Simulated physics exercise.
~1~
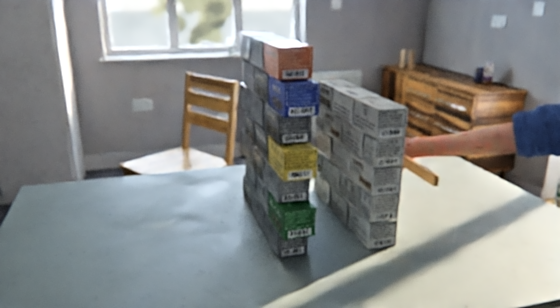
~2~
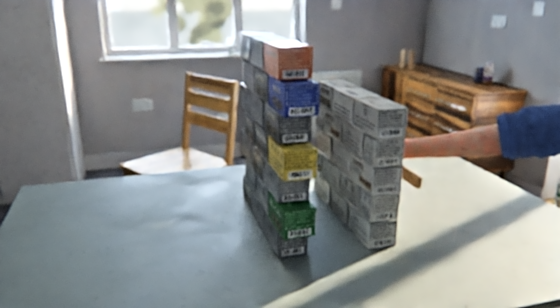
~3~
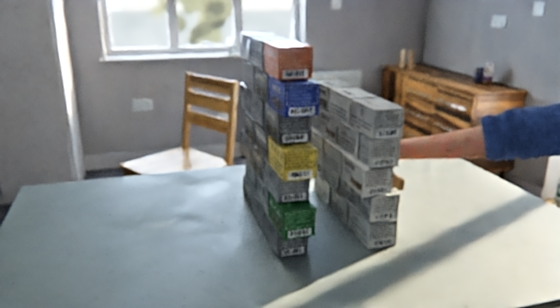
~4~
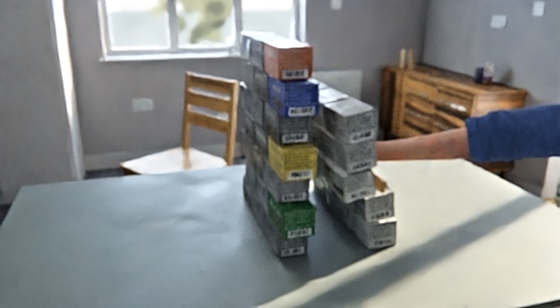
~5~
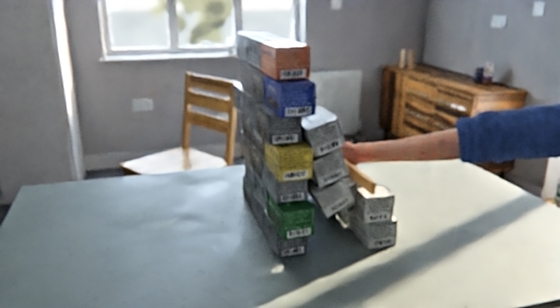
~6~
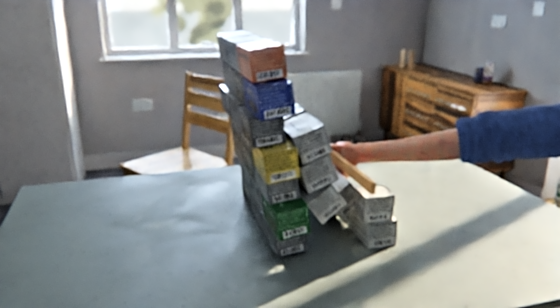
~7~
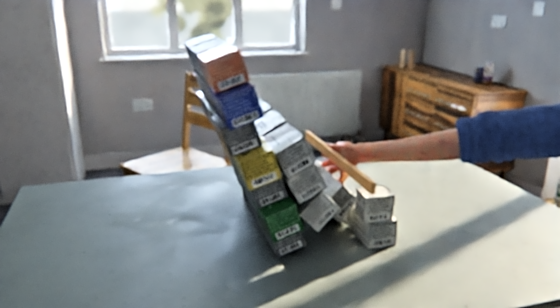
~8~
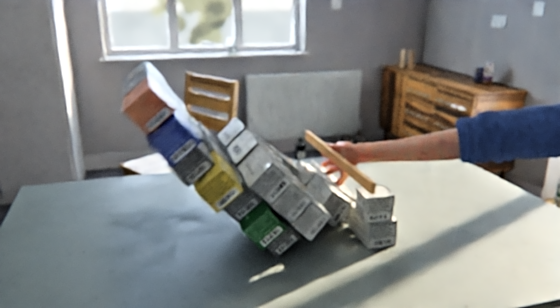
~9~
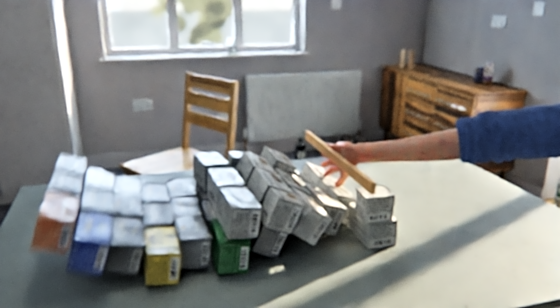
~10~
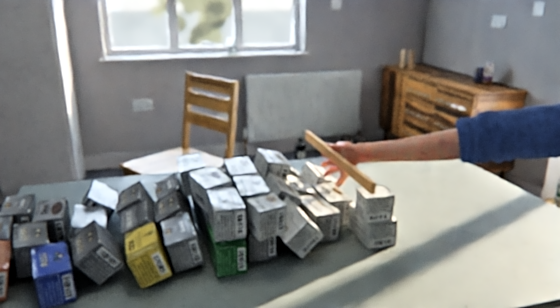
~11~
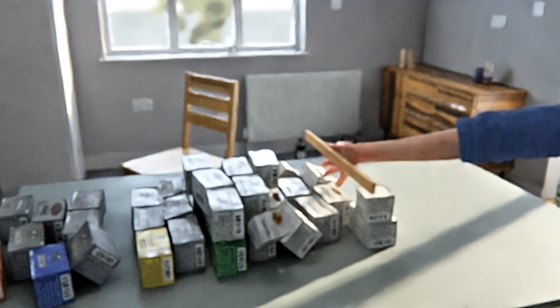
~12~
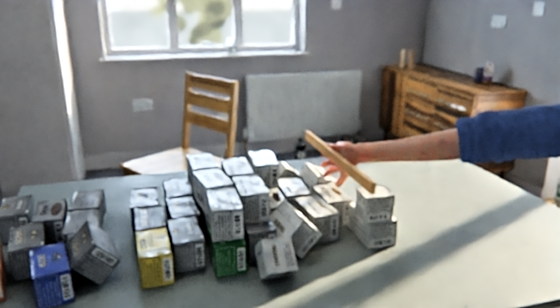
Two walls of small packets toppling leftward across a table as a hand pushes a wooden batten in, coloured ones ending on their sides.
